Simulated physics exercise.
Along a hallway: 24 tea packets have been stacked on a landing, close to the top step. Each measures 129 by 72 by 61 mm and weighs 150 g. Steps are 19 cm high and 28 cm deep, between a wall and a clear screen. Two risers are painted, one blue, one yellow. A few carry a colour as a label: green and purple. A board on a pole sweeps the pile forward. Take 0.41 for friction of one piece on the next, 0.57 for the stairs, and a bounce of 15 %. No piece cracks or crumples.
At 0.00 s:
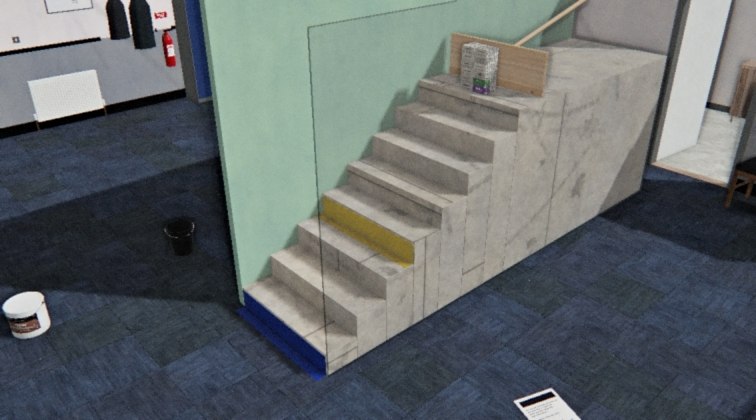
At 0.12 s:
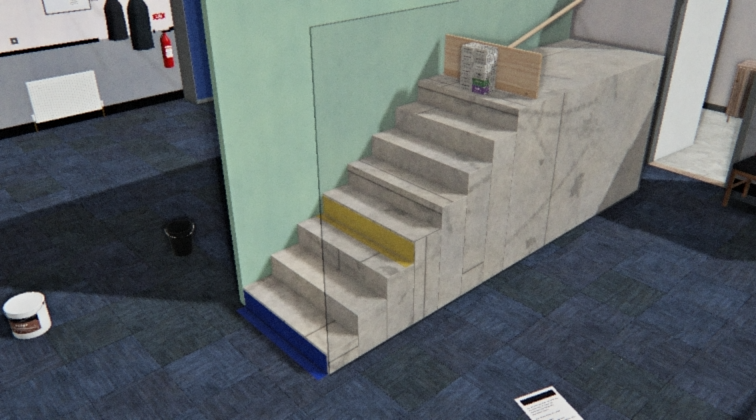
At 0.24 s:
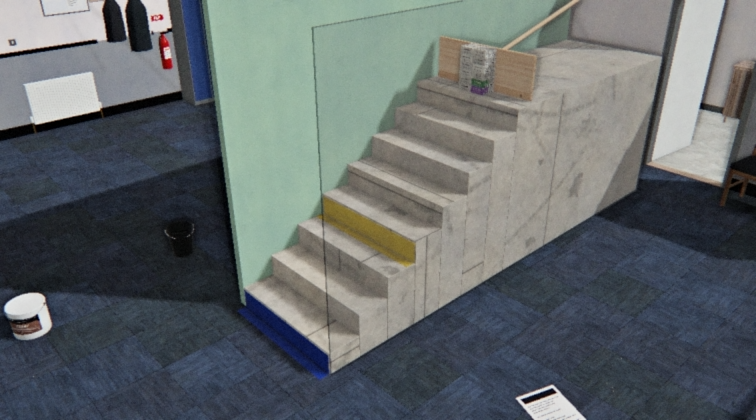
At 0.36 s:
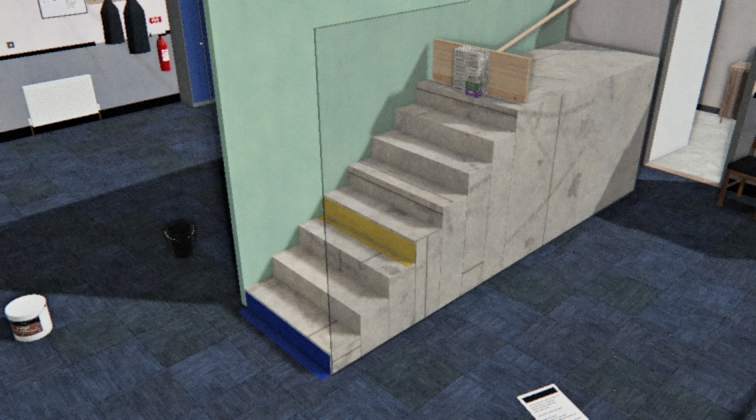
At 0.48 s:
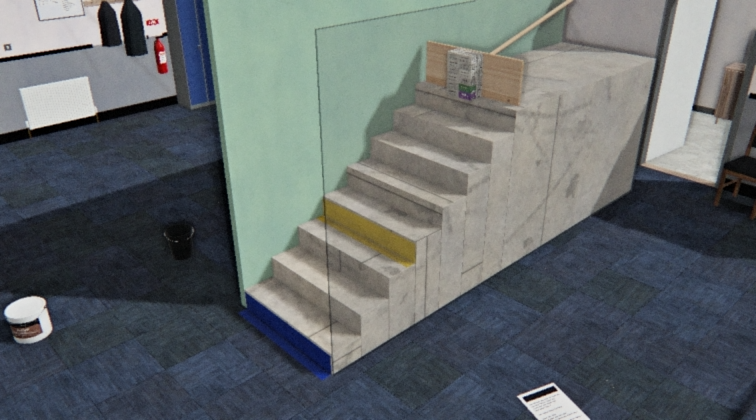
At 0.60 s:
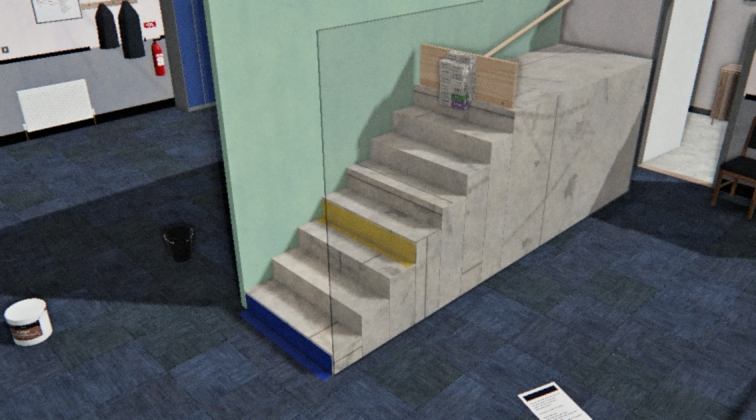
A wooden board on a pole pushes a small stack of packets toward the top step.
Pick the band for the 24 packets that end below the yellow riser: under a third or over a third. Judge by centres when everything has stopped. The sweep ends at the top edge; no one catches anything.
Fewer than one in three of them.
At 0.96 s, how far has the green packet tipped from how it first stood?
Roughly 5°.
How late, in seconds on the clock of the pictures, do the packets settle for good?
Near 2.5 s.
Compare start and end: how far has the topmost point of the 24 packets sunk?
Some 37 cm lower.
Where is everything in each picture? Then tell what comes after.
In the first picture (we follow the side turned to the camera; the camera moves round a little), board (547, 62) 35 cm from the edge; blue riser, near end, (313, 372); yellow riser, near end, (400, 261); green packet (479, 83); purple packet (478, 90); no piece has moved.
The second picture shows board (541, 63) 28 cm from the edge; green packet (478, 83).
The third picture shows board (535, 65) 22 cm from the edge; purple packet (477, 90) displaced 8 mm; green packet (477, 83) displaced 7 mm; 22 stirred so far.
The fourth picture shows board (529, 68) 15 cm from the edge; green packet (471, 86) displaced 8 cm; purple packet (471, 93) displaced 7 cm; 24 stirred so far.
The fifth picture shows board (522, 70) 9 cm from the edge; green packet (464, 88) displaced 14 cm; purple packet (464, 96) displaced 14 cm; 24 stirred so far.
The sixth picture shows board (516, 73) 21 mm from the edge; blue riser, near end, (319, 372); yellow riser, near end, (402, 261); purple packet (458, 106) tipped 3°, 58 mm lower; green packet (458, 98) tipped 3°, 57 mm lower; steepest lean 6°, the packet at (457, 69); 24 stirred so far.
Around 0.72 s, none of the 24 packets below the yellow riser, 24 disturbed; green packet tipped 8°, 18 cm lower; purple packet tipped 4°, 18 cm lower.
Around 0.96 s, none of the 24 packets below the yellow riser, 24 disturbed; green packet tipped 7°, 18 cm lower; purple packet 19 cm lower.
Around 1.46 s, 1 of the 24 packets below the yellow riser; green packet 19 cm lower; purple packet 19 cm lower.
Finally (2.5 s), 2 of the 24 packets below the yellow riser; green packet 19 cm lower; purple packet 19 cm lower. That is 8 per cent. Seen by the last camera, middles, green packet near (458, 114), purple packet near (458, 120).
